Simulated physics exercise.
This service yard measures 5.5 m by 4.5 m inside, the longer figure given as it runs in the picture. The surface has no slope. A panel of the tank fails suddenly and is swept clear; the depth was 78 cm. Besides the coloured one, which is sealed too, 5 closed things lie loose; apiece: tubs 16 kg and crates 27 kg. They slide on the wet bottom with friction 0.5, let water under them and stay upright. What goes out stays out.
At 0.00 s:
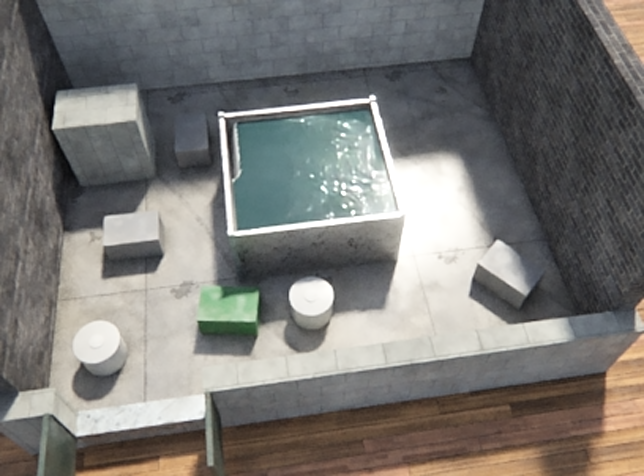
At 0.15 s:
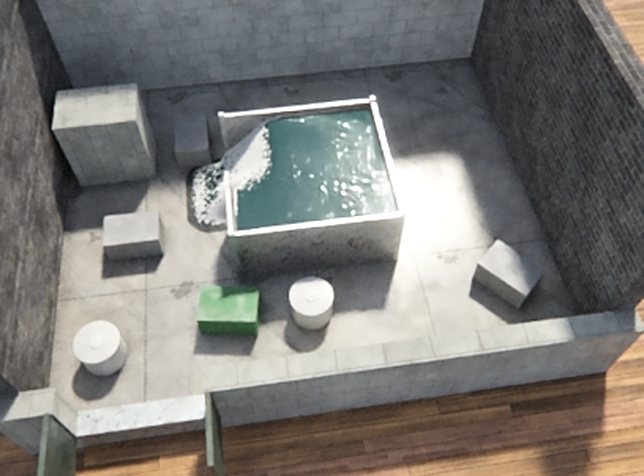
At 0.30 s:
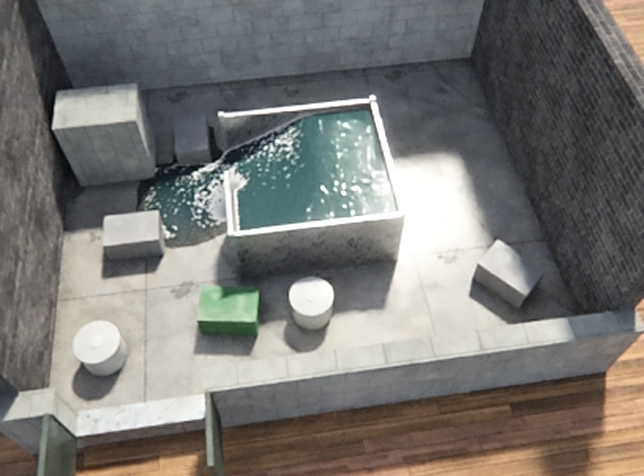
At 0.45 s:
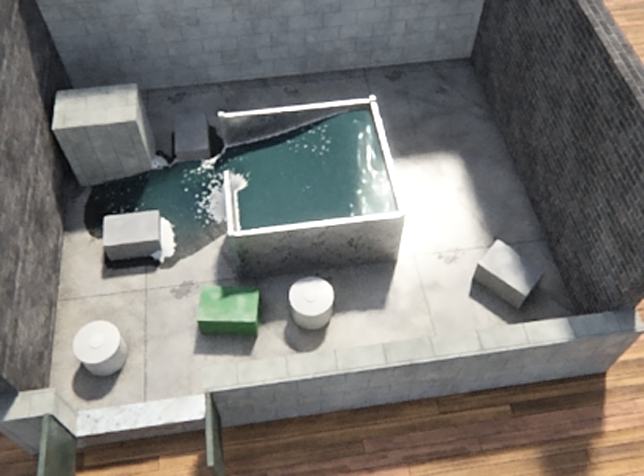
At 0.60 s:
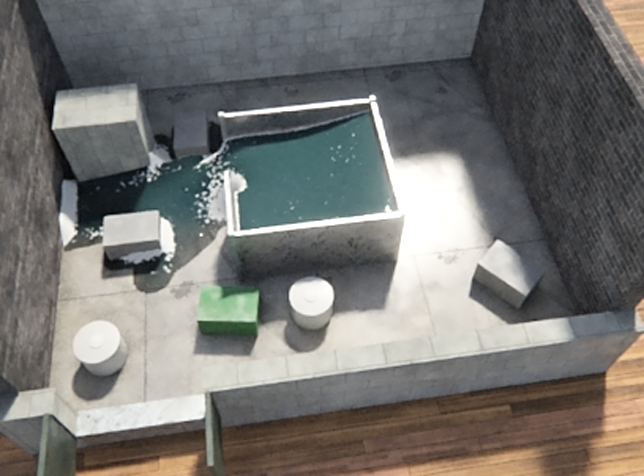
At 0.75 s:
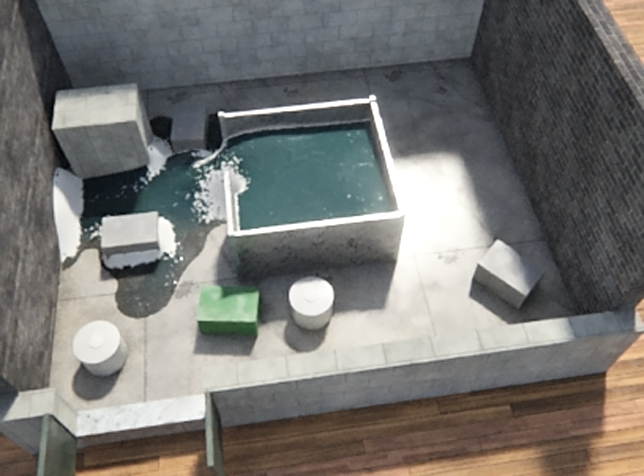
A square, white-rimmed tank of teal water stands in a grey walled yard seen from high above, with a tall pale block at left. A green crate sits below the tank among white tubs and grey boxes. Water bursts through the tank's left side, foams across the floor around the boxes, splashes against the left wall and spreads downward as the tank's level drops, while the green crate and camera stay still.
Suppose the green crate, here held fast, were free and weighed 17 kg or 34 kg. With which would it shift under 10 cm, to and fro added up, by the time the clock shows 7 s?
For it, only the higher weight holds it.
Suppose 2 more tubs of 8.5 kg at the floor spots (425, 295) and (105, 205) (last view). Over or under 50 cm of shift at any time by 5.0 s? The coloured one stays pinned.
In turn: Short of it, over.
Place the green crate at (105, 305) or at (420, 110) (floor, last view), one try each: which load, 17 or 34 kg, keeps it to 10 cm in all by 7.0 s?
In turn: Neither is enough; the smaller is enough.
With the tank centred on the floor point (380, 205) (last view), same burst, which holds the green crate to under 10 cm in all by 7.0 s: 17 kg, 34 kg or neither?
In that case the lower weight is enough.
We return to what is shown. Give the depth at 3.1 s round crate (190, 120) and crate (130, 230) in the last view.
About 6 and 10 cm.
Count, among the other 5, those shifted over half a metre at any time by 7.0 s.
3 of them.
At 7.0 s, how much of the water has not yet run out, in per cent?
About 72 per cent.
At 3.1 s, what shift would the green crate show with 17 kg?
Roughly 0 cm.
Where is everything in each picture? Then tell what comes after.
The green crate at (228, 304) rests on the ground; water covers 2.6 m2; 0 of 6 have shifted, in the first frame.
The green crate at (228, 304), on the bottom; water covers 3.2 m2; 0 of 6 have shifted, in the second frame.
The green crate at (228, 304), on the bottom; 3.8 m2 under water; 0 of 6 have shifted, in the third frame.
The green crate at (228, 304), on the bottom; water covers 4.5 m2; 0 of 6 have shifted, in the fourth frame.
The green crate at (228, 304), on the bottom; 5.2 m2 under water; 1 of 6 have shifted, in the fifth frame.
The green crate at (228, 304), on the bottom; 5.8 m2 under water; 1 of 6 have shifted, in the sixth frame.
After 1.4 s the green crate would be 0 cm from its start with 17 kg and 0 cm from its start with 34 kg; 1 cm of water round it then.
After 3.1 s the green crate would be 1 cm from its start with 17 kg and 0 cm from its start with 34 kg; 4 cm of water round it then.
After 4.9 s the green crate would be 19 cm from its start with 17 kg and 0 cm from its start with 34 kg; 5 cm of water round it then.
After 7.0 s the green crate would be 27 cm from its start with 17 kg and 0 cm from its start with 34 kg; 5 cm of water round it then.
